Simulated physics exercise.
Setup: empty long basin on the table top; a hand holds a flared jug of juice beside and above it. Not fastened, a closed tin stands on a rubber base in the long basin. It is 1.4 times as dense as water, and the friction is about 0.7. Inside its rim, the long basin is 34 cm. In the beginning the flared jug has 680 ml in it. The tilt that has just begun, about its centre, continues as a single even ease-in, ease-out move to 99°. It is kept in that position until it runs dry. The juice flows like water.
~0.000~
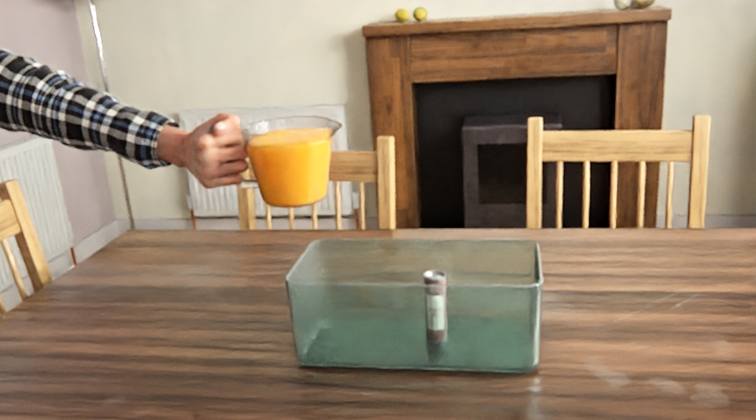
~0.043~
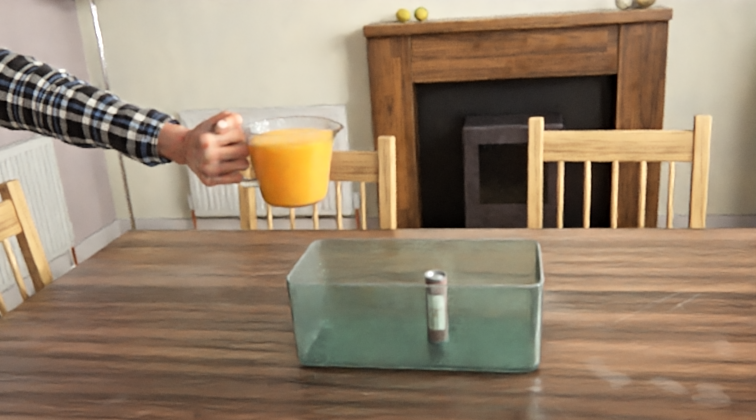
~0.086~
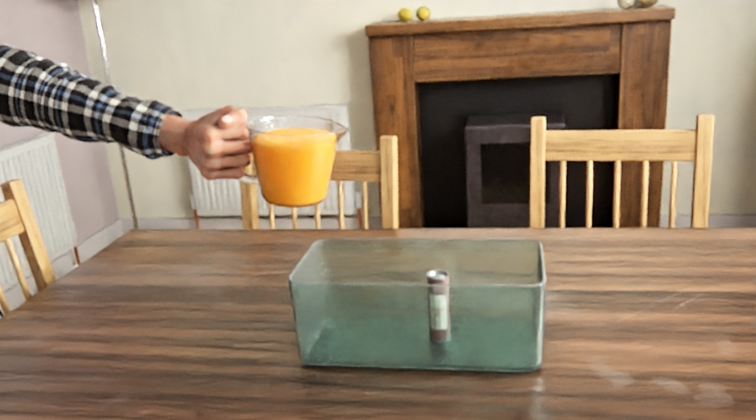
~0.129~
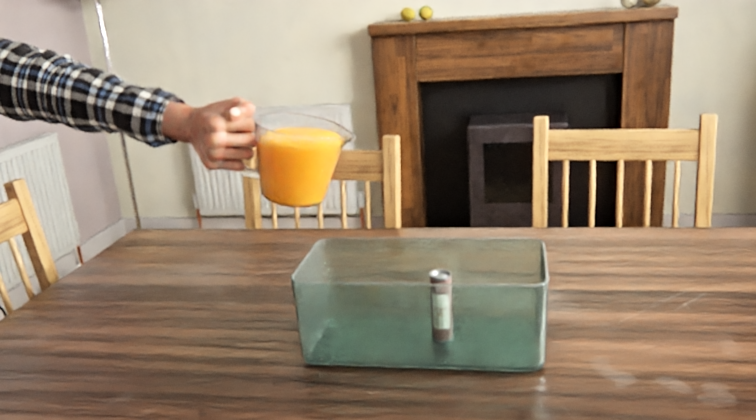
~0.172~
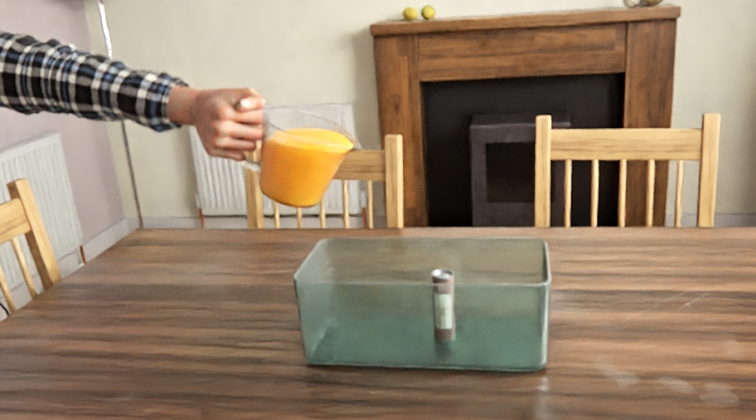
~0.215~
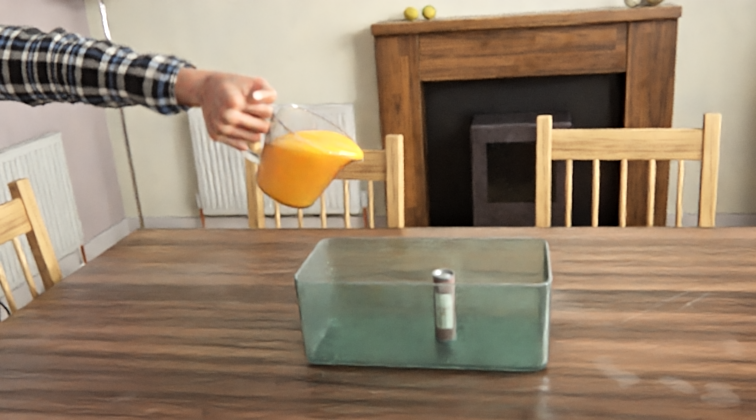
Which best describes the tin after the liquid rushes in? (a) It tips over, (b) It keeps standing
Option b: It keeps standing.
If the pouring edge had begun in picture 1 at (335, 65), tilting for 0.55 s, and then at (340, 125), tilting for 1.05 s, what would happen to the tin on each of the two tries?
Trial 1 - tin tips; trial 2 - tin stays standing.
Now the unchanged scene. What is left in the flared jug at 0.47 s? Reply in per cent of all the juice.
At that time about 42 in a hundred parts are still held.
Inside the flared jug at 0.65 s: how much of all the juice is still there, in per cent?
What remains is about 8 percent of it all.
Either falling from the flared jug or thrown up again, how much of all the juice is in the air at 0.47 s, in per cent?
I'd say close to 32 per cent.
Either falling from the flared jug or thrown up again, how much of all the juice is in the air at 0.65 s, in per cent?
I'd put it at about 12 per cent of the liquid.
After 0.47 s the tilt is 93° and 42 per cent is still to pour; the tin stands where it began.
After 0.65 s the tilt is 99° and 8 per cent is still to pour; the tin stands where it began.
After 0.84 s the tilt is 99° and 1 per cent is still to pour; the tin stands where it began.
After 1.05 s the tilt is 99° and 0 per cent is still to pour; the tin stands where it began.
In the end the tin stands where it began.
